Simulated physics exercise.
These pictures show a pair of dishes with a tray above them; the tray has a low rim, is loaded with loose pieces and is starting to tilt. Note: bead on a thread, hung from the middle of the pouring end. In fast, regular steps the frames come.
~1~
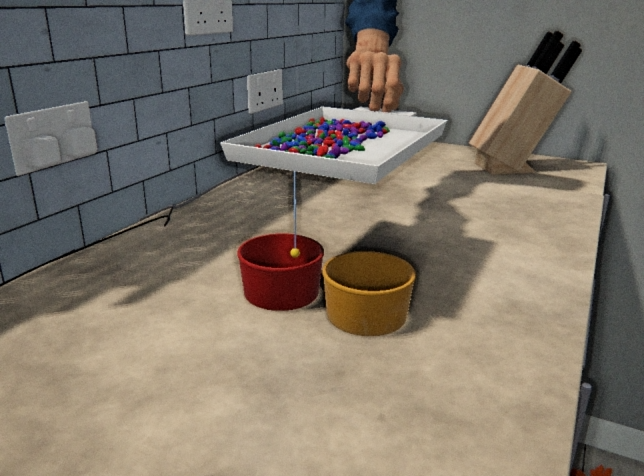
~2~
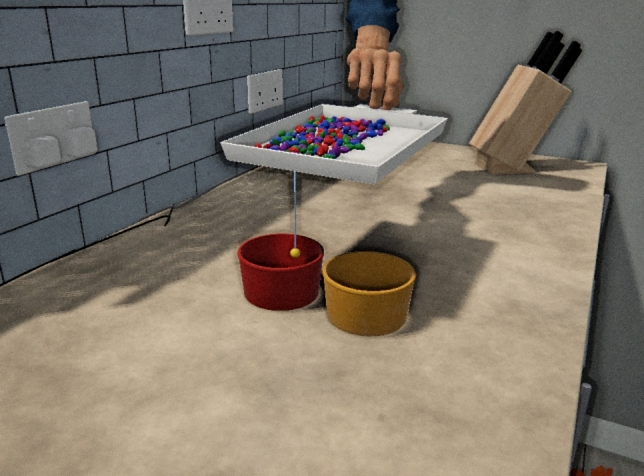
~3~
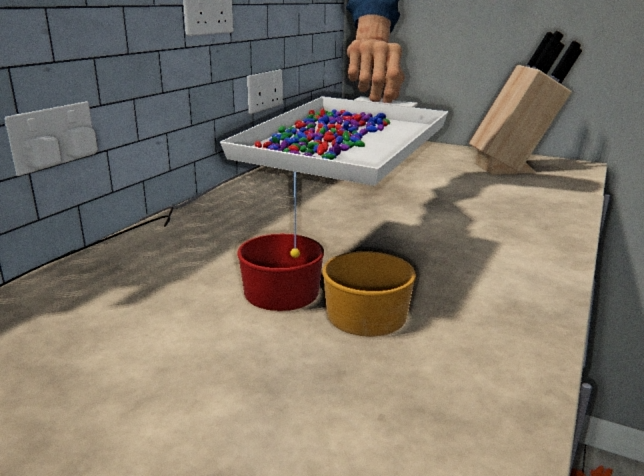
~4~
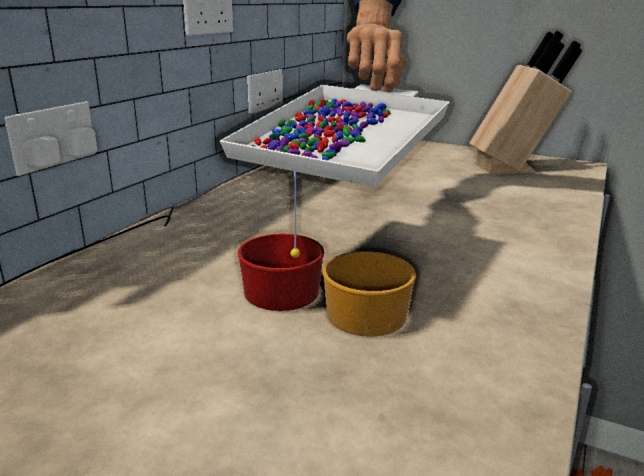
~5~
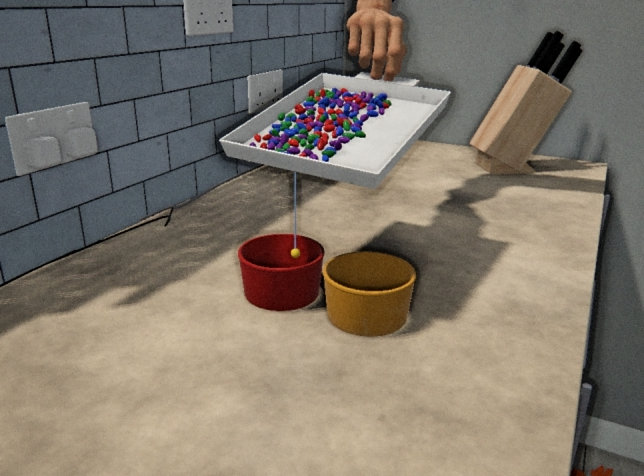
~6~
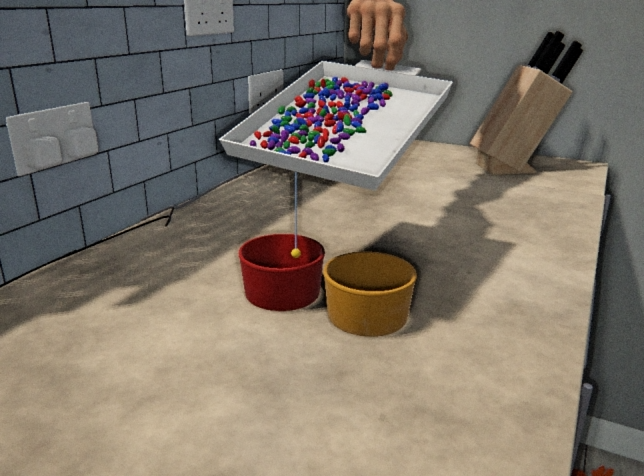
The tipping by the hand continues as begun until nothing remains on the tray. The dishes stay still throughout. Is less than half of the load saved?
Yes, less than half is saved.
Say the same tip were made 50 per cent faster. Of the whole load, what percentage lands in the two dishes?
Around 20 in every hundred.
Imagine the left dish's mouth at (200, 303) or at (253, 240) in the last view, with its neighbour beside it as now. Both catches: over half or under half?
Place 1: Lower than half; place 2: Lower than half.
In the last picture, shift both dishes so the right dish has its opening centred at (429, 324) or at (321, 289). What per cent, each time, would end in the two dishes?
The first try gives 70 per cent, the second 60 per cent.
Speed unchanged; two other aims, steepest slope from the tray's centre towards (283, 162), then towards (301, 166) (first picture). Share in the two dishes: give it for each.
Near 0 % and, after that, 0 %.
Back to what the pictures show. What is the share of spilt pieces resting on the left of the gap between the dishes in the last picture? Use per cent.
50 %, roughly.
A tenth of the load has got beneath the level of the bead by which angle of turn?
At some 75 degrees.
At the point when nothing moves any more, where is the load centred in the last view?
Somewhere close to (332, 354) in the last picture.
Soon after the last picture, tray tipped steeply; all on the tray.
A little later, tray tipped right over; most on the tray; a stray few in the right dish; a small part outside both; a small part in the air.
Later still, tray tipped past a quarter turn; a small part in the right dish; a stray few in the left dish; most outside both.
At rest, tray tipped past a quarter turn; a small part in the right dish; a stray few in the left dish; most outside both.
